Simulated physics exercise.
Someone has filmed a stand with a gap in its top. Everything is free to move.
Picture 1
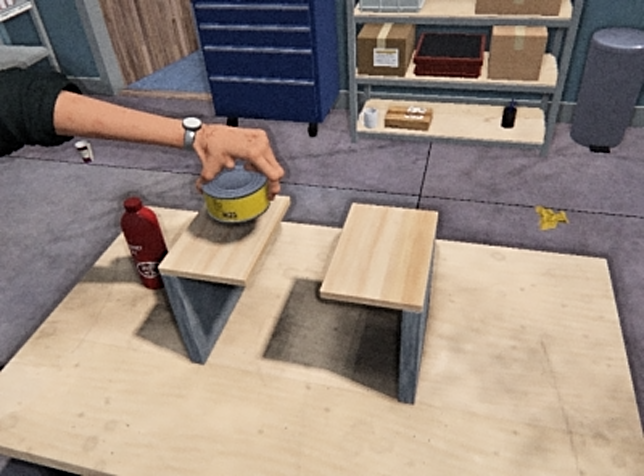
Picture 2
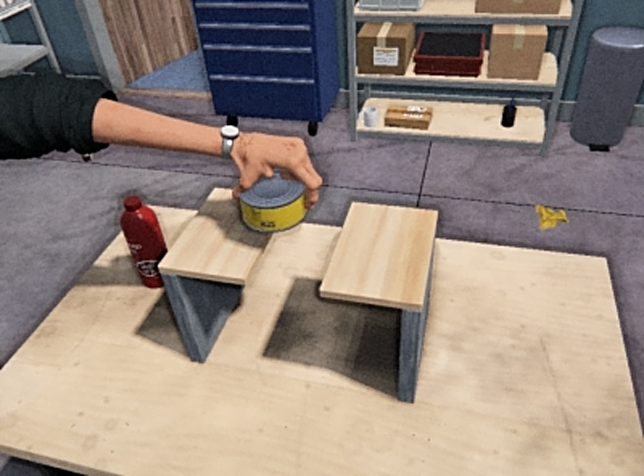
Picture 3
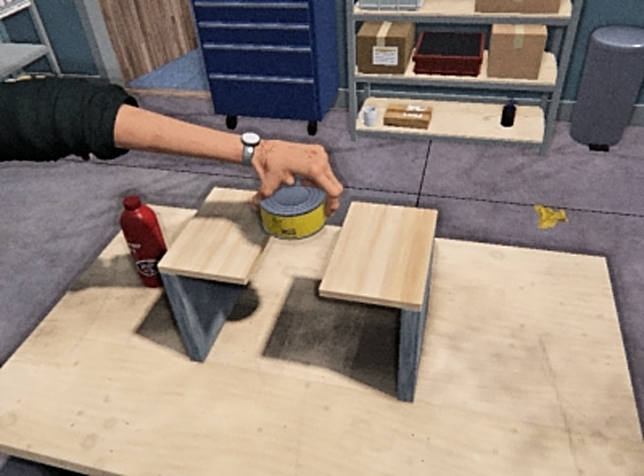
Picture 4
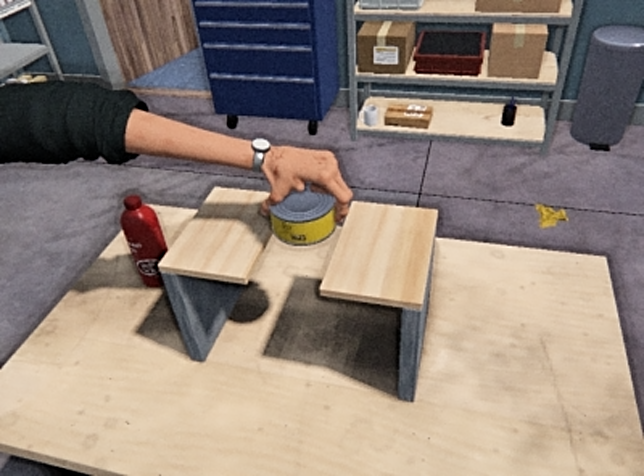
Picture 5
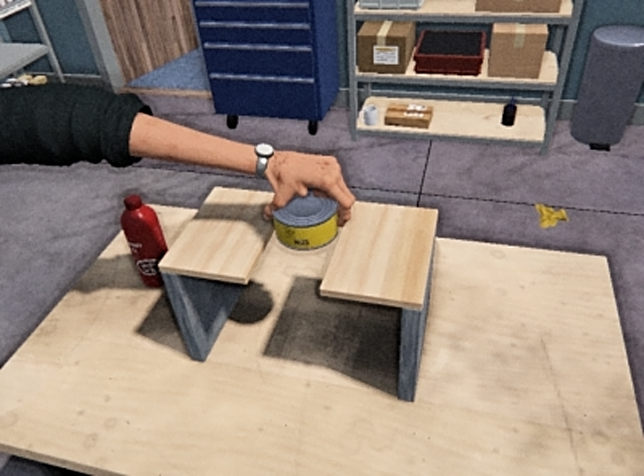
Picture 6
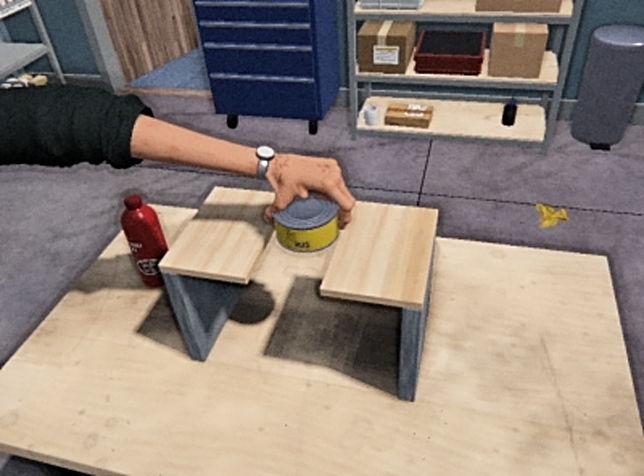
A hand with a wristwatch, reaching in from the left, grips a yellow tub with a grey lid above two pale wooden platforms separated by a gap, in a workshop viewed from slightly above. A red bottle stands left of the platforms on a wooden board, with blue drawers and shelves behind. The hand carries the tub rightward, then holds it still over the gap, while the camera stays fixed.
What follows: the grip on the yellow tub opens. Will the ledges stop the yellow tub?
The tub goes down the gap.
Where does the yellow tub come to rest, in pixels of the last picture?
At about (253, 315).
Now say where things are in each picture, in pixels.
The first frame shows on its way; yellow tub (237, 192); red bottle (146, 243).
The second frame shows on its way; yellow tub (273, 200); red bottle (146, 242).
The third frame shows on its way; yellow tub (294, 208); red bottle (146, 241).
The fourth frame shows on its way; yellow tub (303, 213); red bottle (146, 241).
The fifth frame shows held still over the gap; yellow tub (306, 218); red bottle (146, 240).
The sixth frame shows held still over the gap; yellow tub (307, 220); red bottle (147, 240).
Then, 0.30 s after the last picture, yellow tub tipped 72° from how it was near (303, 283).
Then, 0.50 s after the last picture, yellow tub upside down near (258, 309).
At rest, tipped over on the stand or table, yellow tub; red bottle in place. Seen from the same camera at the end, yellow tub near (253, 315). The tub reaches the table.
